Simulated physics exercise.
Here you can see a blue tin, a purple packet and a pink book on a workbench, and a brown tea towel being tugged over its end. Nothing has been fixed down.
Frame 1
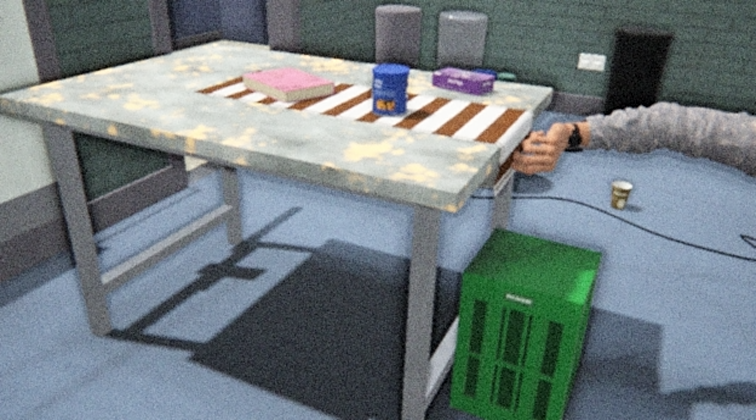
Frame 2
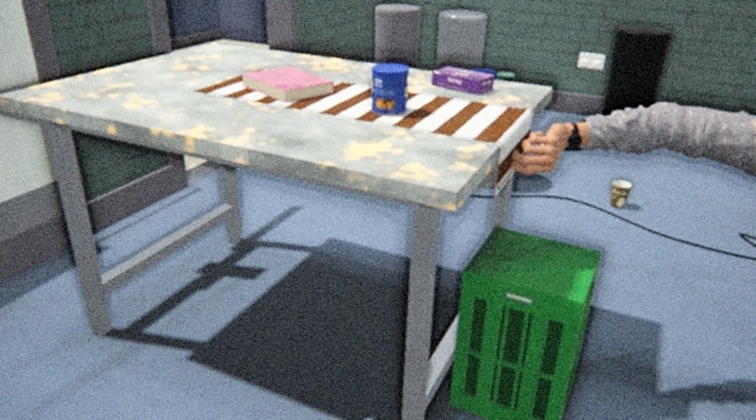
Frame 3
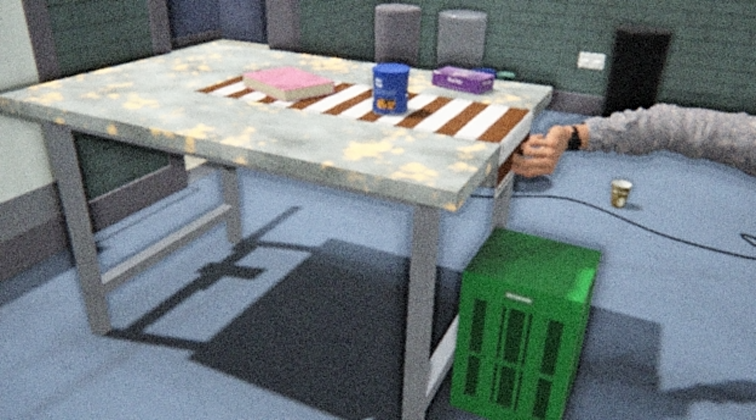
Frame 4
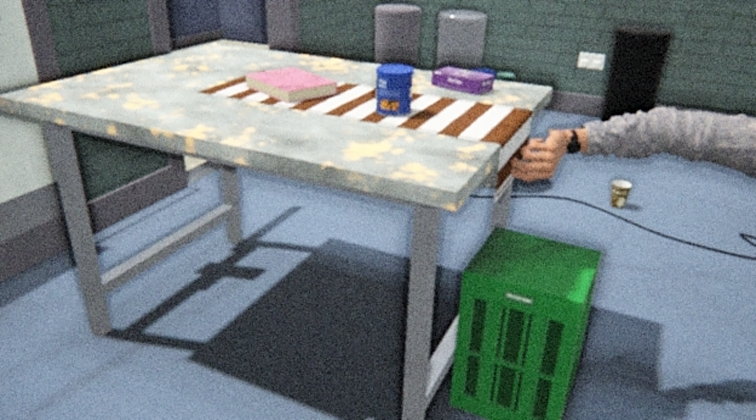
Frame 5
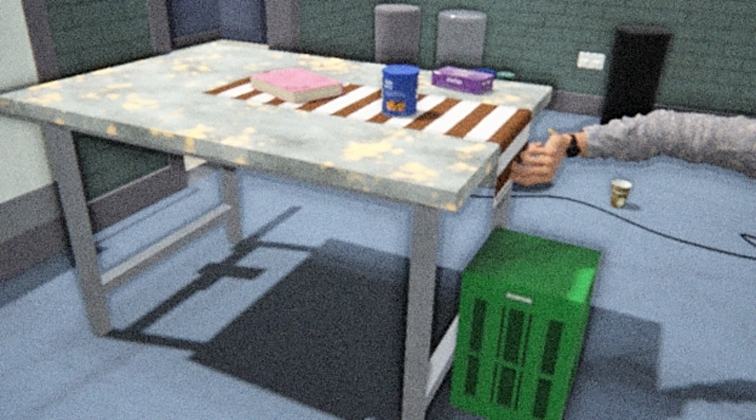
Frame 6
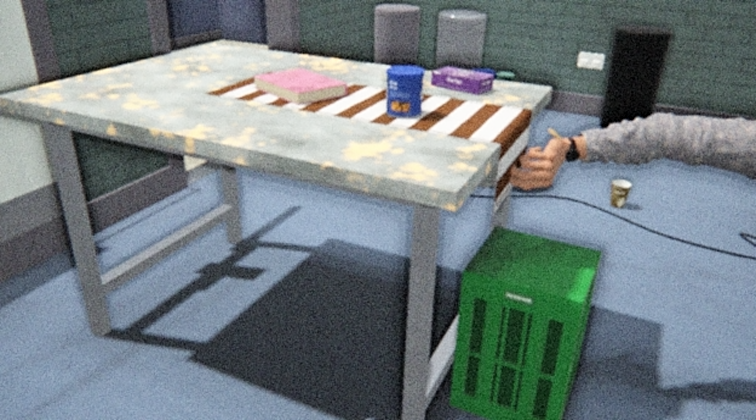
A brown-and-white striped cloth is tugged slightly over the right end of a workbench by a hand, then a blue tin and a pink book on it shift a little right with it, while a purple packet stays put.
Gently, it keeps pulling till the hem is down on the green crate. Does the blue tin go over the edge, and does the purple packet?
Taking them in order, the blue tin does not go over, the purple packet does not go over.
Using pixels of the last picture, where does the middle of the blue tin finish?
Middle: (478, 103).
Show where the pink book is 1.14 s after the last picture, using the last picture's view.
Around (360, 95).
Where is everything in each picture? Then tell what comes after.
The first picture shows tea towel end (495, 196); blue tin (391, 69); purple packet (464, 74); pink book (287, 78); top of the crate (551, 280).
The second picture shows tea towel end (496, 196), far hem (194, 92); purple packet (463, 73); purple packet stands beside the cloth.
The third picture shows tea towel end (495, 198); blue tin (391, 68).
The fourth picture shows tea towel end (495, 202), far hem (197, 93); purple packet (463, 73).
The fifth picture shows tea towel end (494, 207); blue tin (401, 69).
The sixth picture shows tea towel end (494, 212), far hem (206, 94); blue tin (405, 70); purple packet (463, 73); top of the crate (551, 278).
Then, 0.68 s later than the last view, hem going down; tin carried along near (454, 99); packet as before.
Then, 1.14 s later than the last view, hem on the crate; tin carried along near (478, 103); packet as before.
Finally, hem on the crate; tin carried along near (478, 103); packet as before. The blue tin remains up there and the purple packet keeps clear of the edge.
